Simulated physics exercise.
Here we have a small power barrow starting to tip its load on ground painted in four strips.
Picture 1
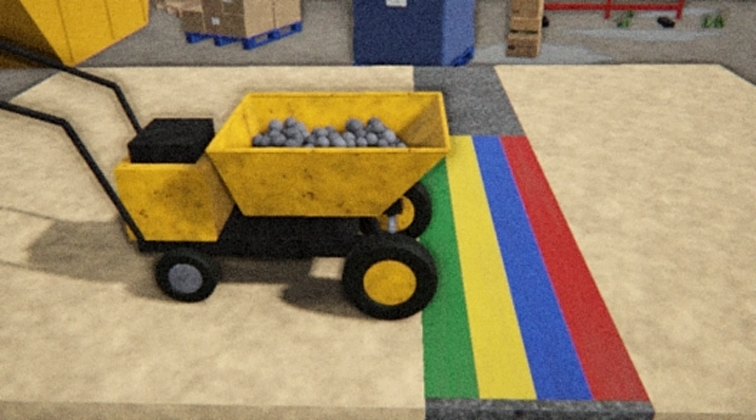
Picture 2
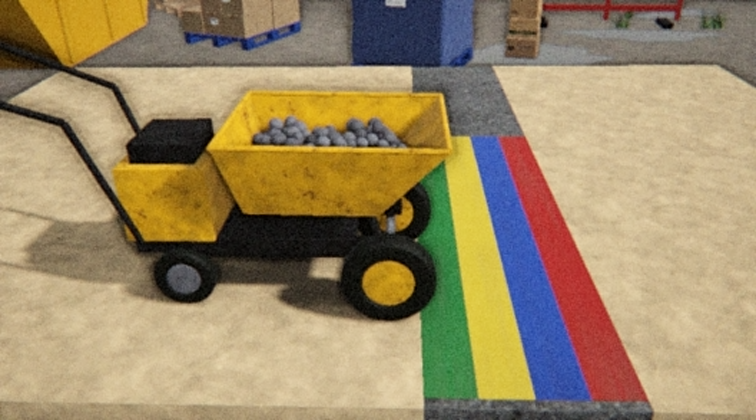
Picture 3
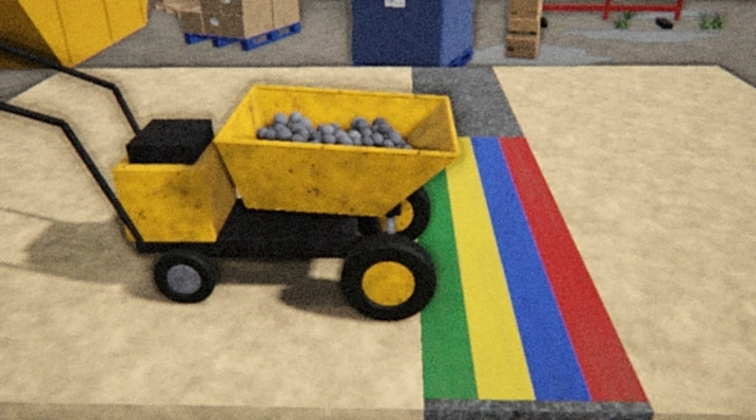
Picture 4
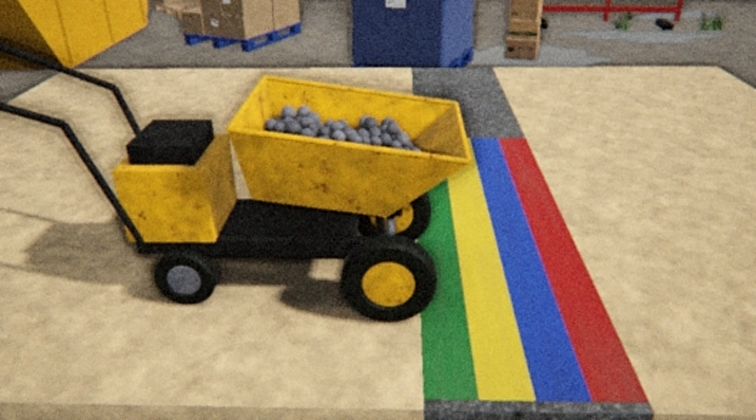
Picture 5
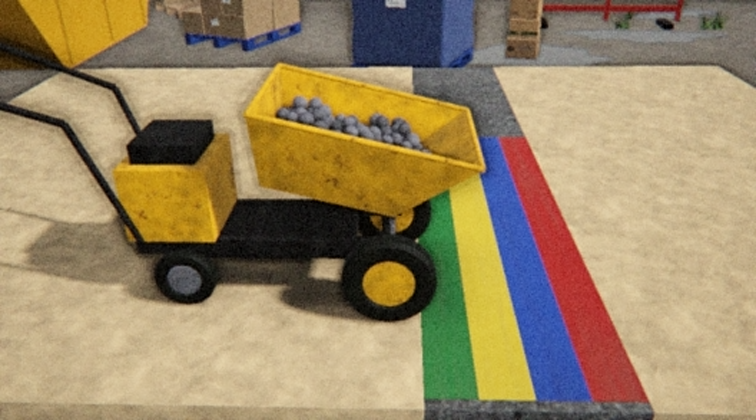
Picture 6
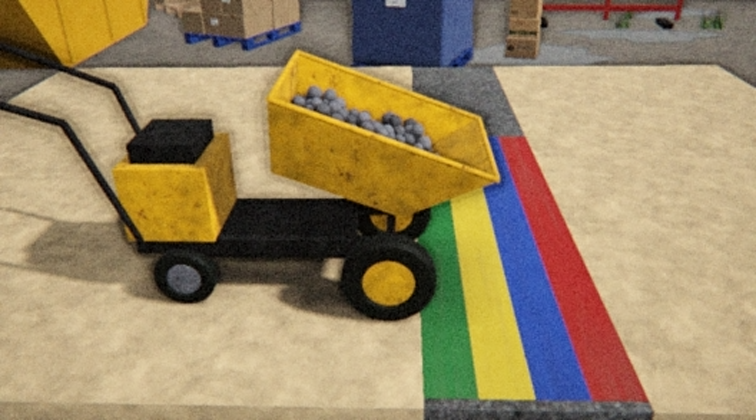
A yellow skip loaded with round grey cobbles tilts steadily forward to the right on a stationary barrow.
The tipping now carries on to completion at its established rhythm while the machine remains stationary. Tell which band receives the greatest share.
I would say the red band receives it.
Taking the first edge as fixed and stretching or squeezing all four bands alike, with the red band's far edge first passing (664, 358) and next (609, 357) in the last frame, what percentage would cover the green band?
About 0 %, then 0 %.
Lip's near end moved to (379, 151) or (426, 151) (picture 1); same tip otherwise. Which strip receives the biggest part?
First attempt: The strip in blue. Second attempt: That red strip.
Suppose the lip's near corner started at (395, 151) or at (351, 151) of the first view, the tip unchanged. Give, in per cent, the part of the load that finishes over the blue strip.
Trial 1 around 30 %, trial 2 around 20 %.
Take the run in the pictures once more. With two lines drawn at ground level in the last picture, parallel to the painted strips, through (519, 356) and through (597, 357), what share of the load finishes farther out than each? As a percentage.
Around 70 in a hundred for the first, 50 in a hundred for the second.
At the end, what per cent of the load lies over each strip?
Green: About 0; yellow: About 0; blue: About 10; red: About 35.
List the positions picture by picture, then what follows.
Lip of the skip at (448, 151), level; top of the load at (334, 141), round cobbles; green strip at (448, 349); yellow strip at (499, 349); blue strip at (550, 350); red strip at (602, 351), in the first frame.
Lip of the skip at (449, 152), tipped barely; top of the load at (323, 144), in the second frame.
Lip of the skip at (457, 156), tipped barely; top of the load at (301, 142), in the third frame.
Lip of the skip at (469, 162), tipped a little; top of the load at (310, 137), in the fourth frame.
Lip of the skip at (483, 170), tipped a little; top of the load at (303, 135), in the fifth frame.
Lip of the skip at (497, 180), tipped clearly; top of the load at (318, 126); green strip at (447, 350); yellow strip at (498, 350); blue strip at (549, 351); red strip at (600, 352), in the sixth frame.
Soon after the last picture, skip tipped steeply; all in the skip.
A little later, skip tipped right over; about half in the skip; a small part over the blue strip; about a third over the red strip; a small part off the paint.
Later still, skip tipped right over; about a quarter in the skip; a small part over the blue strip; about a third over the red strip; about a quarter off the paint.
At rest, skip tipped right over; about a quarter in the skip; none over the green strip; none over the yellow strip; a small part over the blue strip; about a third over the red strip; about a quarter off the paint.
